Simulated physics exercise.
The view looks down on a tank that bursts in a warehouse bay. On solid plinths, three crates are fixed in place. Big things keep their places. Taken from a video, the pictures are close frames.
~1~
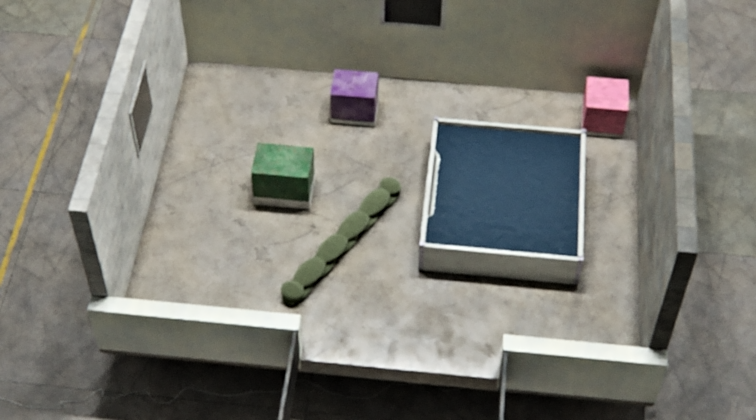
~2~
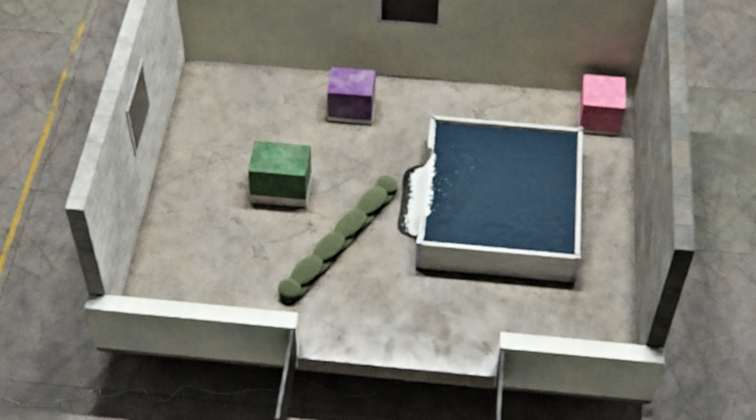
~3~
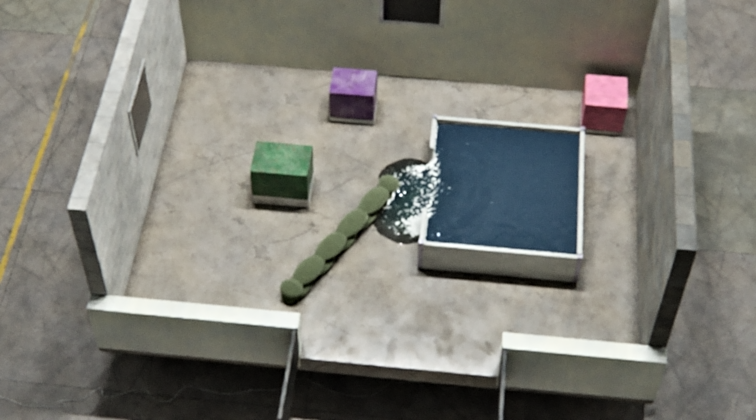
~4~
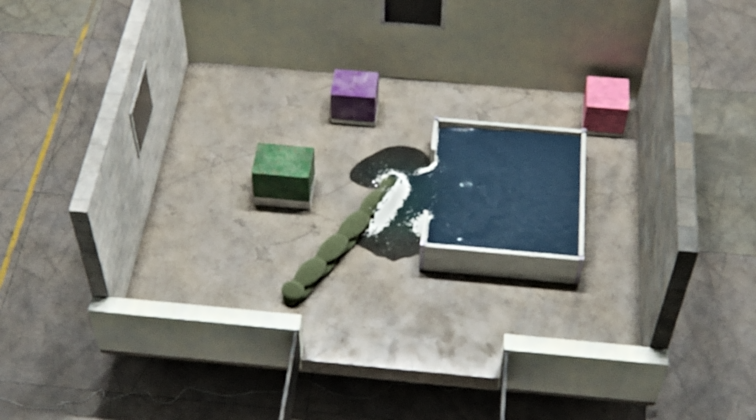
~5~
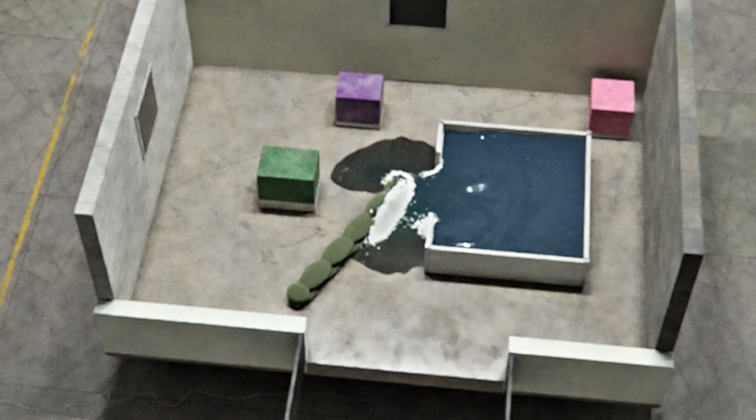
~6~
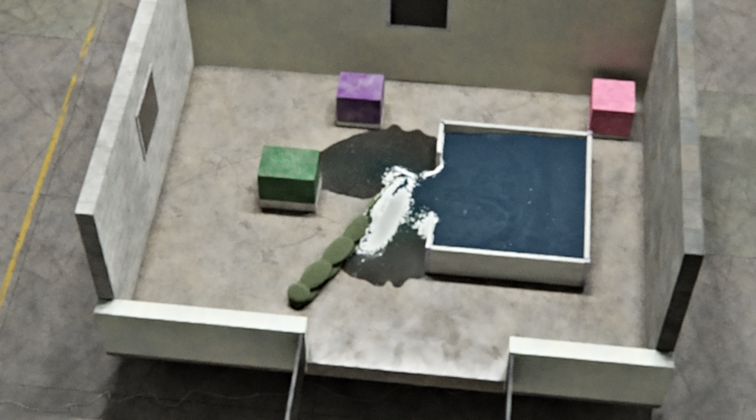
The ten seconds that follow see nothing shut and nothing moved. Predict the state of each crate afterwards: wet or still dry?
In order: The green crate is missed by the water this time; the purple crate is not missed by the water this time; the pink crate is missed by the water this time.
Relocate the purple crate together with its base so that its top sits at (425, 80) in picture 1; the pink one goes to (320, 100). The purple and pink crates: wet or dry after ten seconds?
Looks like the purple crate never gets reached and the pink crate gets reached.
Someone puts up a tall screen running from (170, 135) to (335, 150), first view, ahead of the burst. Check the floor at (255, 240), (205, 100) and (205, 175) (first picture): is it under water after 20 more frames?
As listed: Wet, flooded, covered.
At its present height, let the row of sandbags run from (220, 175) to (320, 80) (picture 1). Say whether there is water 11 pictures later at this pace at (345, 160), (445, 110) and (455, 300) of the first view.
Sequence kept: Flood-hit - flood-free - flood-free.
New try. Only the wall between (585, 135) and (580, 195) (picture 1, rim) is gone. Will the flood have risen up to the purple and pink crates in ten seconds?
Well, the purple crate gets reached, and the pink crate gets reached as well.
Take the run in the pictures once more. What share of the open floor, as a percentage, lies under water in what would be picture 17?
By my count, 45 percent.
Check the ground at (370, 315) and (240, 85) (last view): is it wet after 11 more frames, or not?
The first place is inundated and the second is inundated.
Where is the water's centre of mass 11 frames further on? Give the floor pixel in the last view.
The spot I would choose is (454, 206).
A moment on, water covers 25 % of the floor; the green crate water round its plinth, the purple crate water round its plinth, the pink crate not reached.
Next, water covers 45 % of the floor; the green crate water round its plinth, the purple crate water round its plinth, the pink crate not reached.
Then, water covers 60 % of the floor; the green crate water round its plinth, the purple crate water round its plinth, the pink crate not reached.
Later, water covers 75 % of the floor; the green crate water round its plinth, the purple crate water round its plinth, the pink crate water round its plinth.
In the end, water covers 80 % of the floor; the green crate stayed above the water, the purple crate was topped, the pink crate stayed above the water.
